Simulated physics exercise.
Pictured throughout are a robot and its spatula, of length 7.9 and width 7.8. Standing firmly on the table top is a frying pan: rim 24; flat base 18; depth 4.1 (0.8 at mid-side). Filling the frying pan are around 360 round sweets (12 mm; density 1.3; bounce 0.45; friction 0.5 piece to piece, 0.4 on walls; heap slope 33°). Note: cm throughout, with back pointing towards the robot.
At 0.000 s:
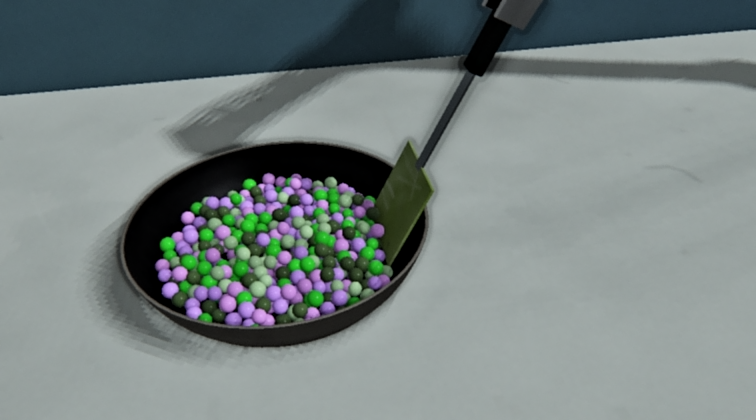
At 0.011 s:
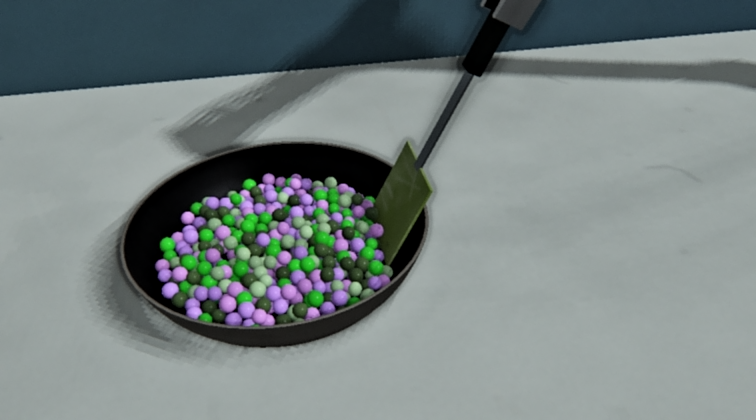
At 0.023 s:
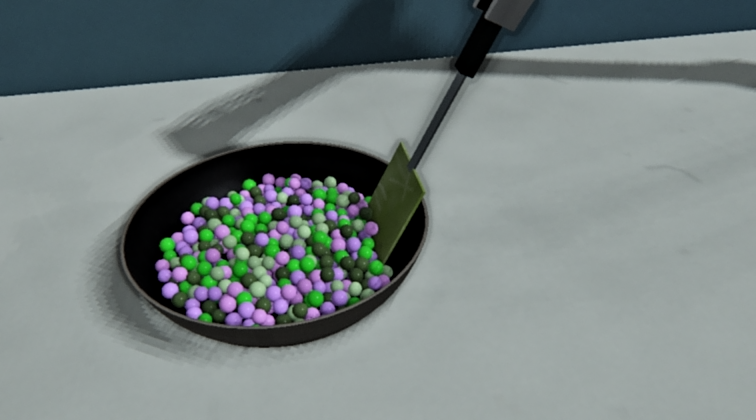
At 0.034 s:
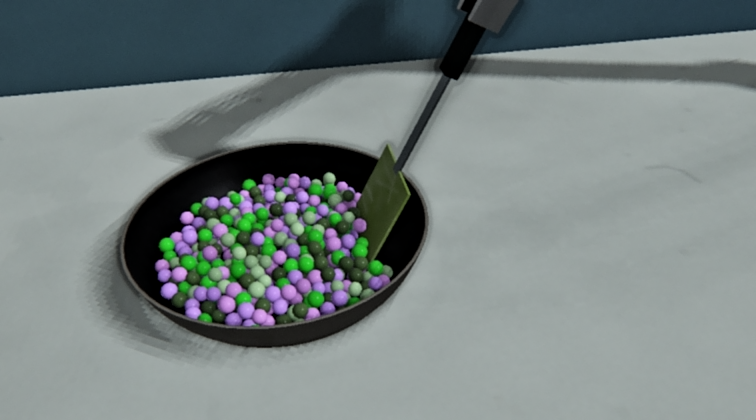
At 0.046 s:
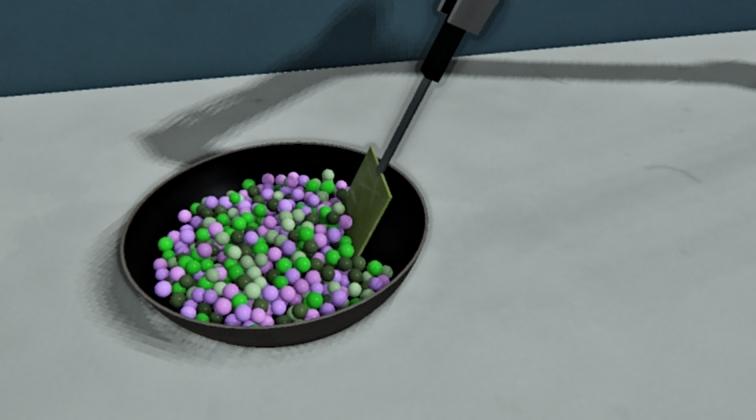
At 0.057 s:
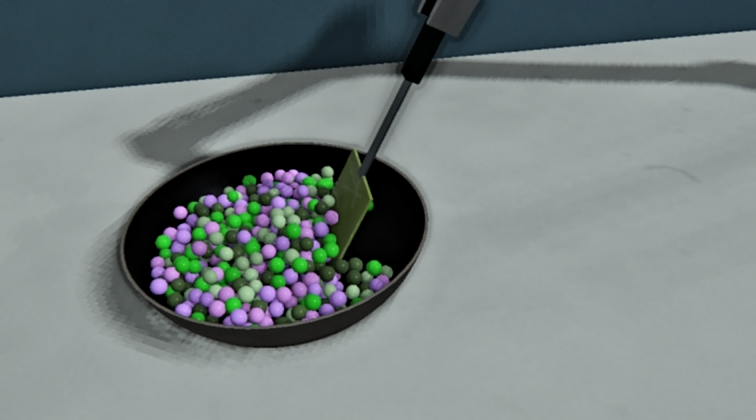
A spatula with an olive-green blade and dark handle starts at the right inside edge of a black frying pan, then slides left, pushing the nearby sweets into a slightly higher heap. The round sweets are purple, bright green, pale green and dark green, filling the pan on a pale grey table top before a blue wall. Seen from above at an angle, the pan and the view stay still.
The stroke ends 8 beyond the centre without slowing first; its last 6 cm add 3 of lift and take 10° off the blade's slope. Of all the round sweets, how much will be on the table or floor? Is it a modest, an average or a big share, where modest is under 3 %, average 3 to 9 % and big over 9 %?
Big.
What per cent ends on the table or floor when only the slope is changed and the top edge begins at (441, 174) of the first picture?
25 percent or so.
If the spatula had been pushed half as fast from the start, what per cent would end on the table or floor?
Then roughly 10 percent.
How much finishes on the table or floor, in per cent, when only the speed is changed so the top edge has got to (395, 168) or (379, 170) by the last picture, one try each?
Respectively, around 10 and 20 per cent.
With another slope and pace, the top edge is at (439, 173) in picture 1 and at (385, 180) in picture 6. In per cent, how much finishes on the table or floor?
It works out to about 25 %, more or less.
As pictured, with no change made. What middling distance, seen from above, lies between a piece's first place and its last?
4 cm.
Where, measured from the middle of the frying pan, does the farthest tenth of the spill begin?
About 65 cm.
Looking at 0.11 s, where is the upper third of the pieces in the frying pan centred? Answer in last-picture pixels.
Roughly pixel (222, 230).
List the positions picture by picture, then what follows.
Spatula top edge at (421, 164), sloping 64°; upper third of the load around (284, 238), from x 165 to 385, top at y 180; 360 in the frying pan, in the first frame.
Spatula top edge at (419, 164), sloping 64°; upper third of the load around (284, 237), from x 165 to 385, top at y 180, in the second frame.
Spatula top edge at (412, 165), sloping 64°; upper third of the load around (287, 239), from x 160 to 385, top at y 180, in the third frame.
Spatula top edge at (398, 167), sloping 64°; upper third of the load around (290, 236), from x 160 to 385, top at y 180, in the fourth frame.
Spatula top edge at (381, 170), sloping 64°; upper third of the load around (287, 234), from x 160 to 385, top at y 175, in the fifth frame.
Spatula top edge at (363, 172), sloping 64°; upper third of the load around (283, 232), from x 160 to 385, top at y 175; 360 in the frying pan, in the sixth frame.
After 0.09 s, sloping 64°, highest piece 7 above the table; 360 in the frying pan.
After 0.11 s, sloping 61°, highest piece 8 above the table; 360 in the frying pan.
After 0.33 s, sloping 54°, highest piece 11 above the table; 269 in the frying pan, 67 on the table or floor, 24 on the blade or in flight.
After 1.38 s, sloping 54°, highest piece 4 above the table; 269 in the frying pan, 91 on the table or floor.
At rest, 269 in the frying pan, 91 on the table or floor. That is 25 % on the table or floor.
